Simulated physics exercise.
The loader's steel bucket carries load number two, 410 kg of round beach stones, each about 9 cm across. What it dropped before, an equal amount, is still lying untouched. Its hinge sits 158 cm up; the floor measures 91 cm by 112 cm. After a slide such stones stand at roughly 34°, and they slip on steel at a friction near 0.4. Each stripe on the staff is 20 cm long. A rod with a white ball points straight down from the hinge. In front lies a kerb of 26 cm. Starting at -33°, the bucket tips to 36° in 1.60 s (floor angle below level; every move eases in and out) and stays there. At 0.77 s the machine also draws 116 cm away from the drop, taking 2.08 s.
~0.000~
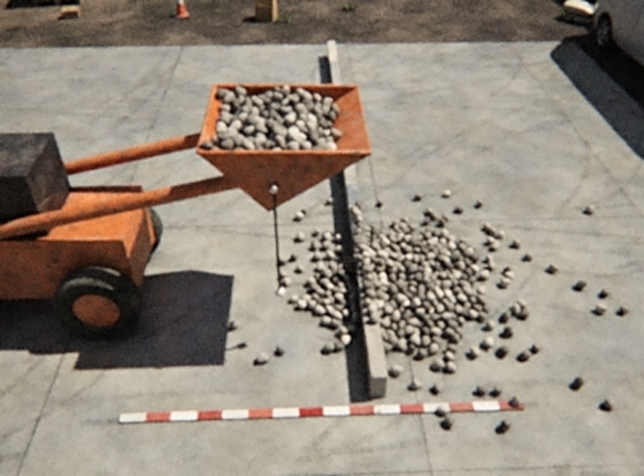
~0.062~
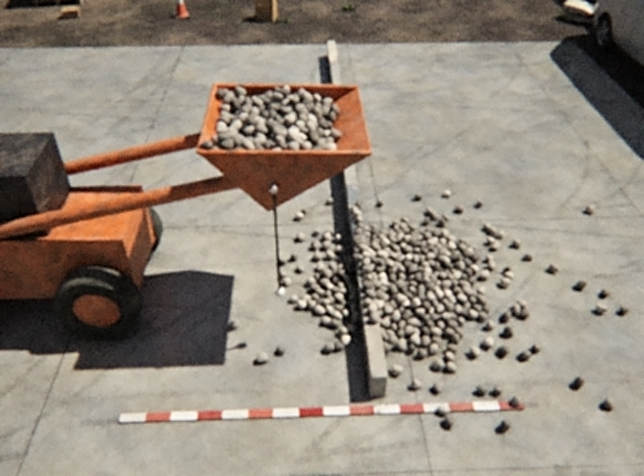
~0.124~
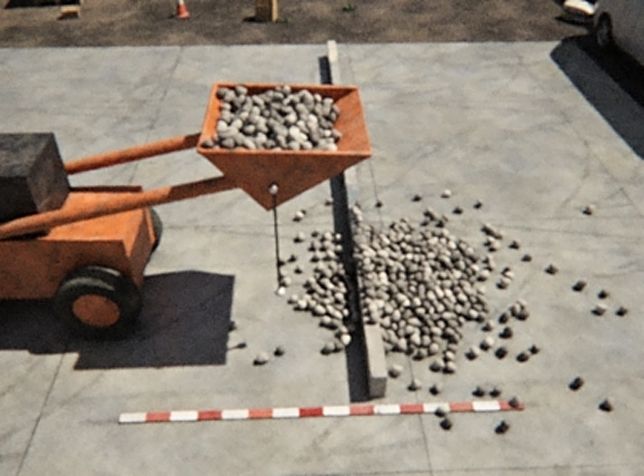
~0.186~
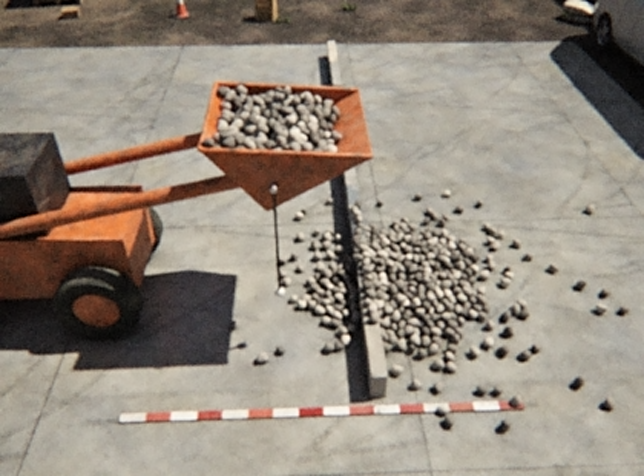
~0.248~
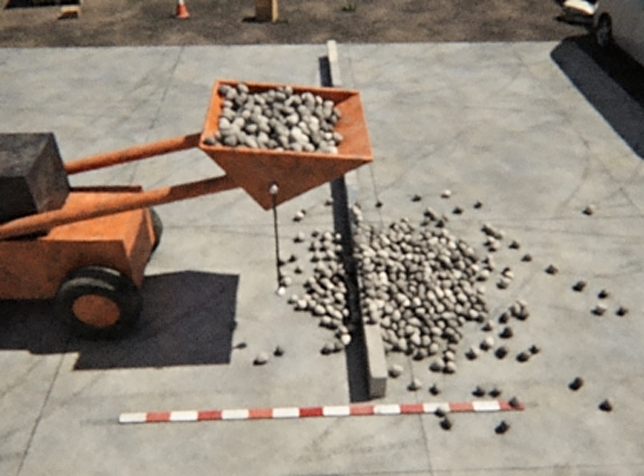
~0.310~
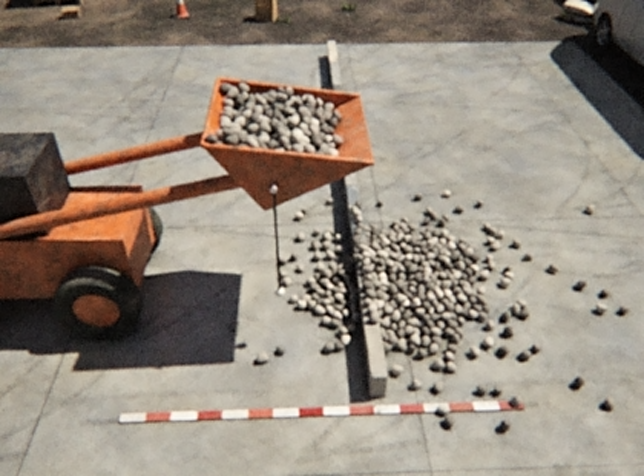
In this clip, an orange loader holds a bucket full of grey stones beside a scattered stone pile lying across a low kerb. The bucket slowly tilts slightly forward to the right, its stones shifting a little, while the pile stays still.
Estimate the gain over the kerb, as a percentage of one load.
About 11 per cent.
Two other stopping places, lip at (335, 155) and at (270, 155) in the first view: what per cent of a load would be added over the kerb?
About 0 and 0 per cent.
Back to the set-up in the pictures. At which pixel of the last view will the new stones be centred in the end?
Their middle is at about (326, 277).
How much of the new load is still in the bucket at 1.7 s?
About 25 per cent.
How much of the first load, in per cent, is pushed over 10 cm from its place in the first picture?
About 10 per cent.
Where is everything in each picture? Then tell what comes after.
The bucket is at -33°, its lip at (371, 153); the top of the load is at (263, 102). The earlier load is highest near (364, 265), 31 cm above ground level, 20 % on this side of the kerb, 80 % over the kerb, in the first frame.
The bucket is at -33°, its lip at (371, 153); the top of the load is at (263, 102); the stones move at 0.0 m/s on average, in the second frame.
The bucket is at -32°, its lip at (372, 155); the top of the load is at (256, 102); the stones move at 0.1 m/s on average, in the third frame.
Lip at (372, 157), floor tilted -30°, highest stones at (250, 100); the stones move at 0.1 m/s on average, in the fourth frame.
The bucket is at -29°, its lip at (373, 160); the top of the load is at (251, 99); the stones move at 0.1 m/s on average, in the fifth frame.
Lip at (374, 163), floor tilted -26°, highest stones at (244, 98); the stones move at 0.2 m/s on average, in the sixth frame.
After 1.2 s the floor is at 25°; in per cent of one load, 94 in the bucket, 25 on this side of the kerb, 80 over the kerb; the foremost stones are at (585, 286).
After 1.7 s the floor is at 36°; in per cent of one load, 23 in the bucket, 91 on this side of the kerb, 86 over the kerb; the foremost stones are at (585, 286).
After 3.3 s the floor is at 36°; in per cent of one load, 0 in the bucket, 109 on this side of the kerb, 91 over the kerb; the foremost stones are at (585, 286).
After 6.1 s the floor is at 36°; in per cent of one load, 0 in the bucket, 109 on this side of the kerb, 91 over the kerb; the foremost stones are at (585, 286). Net gain over the kerb, 11.
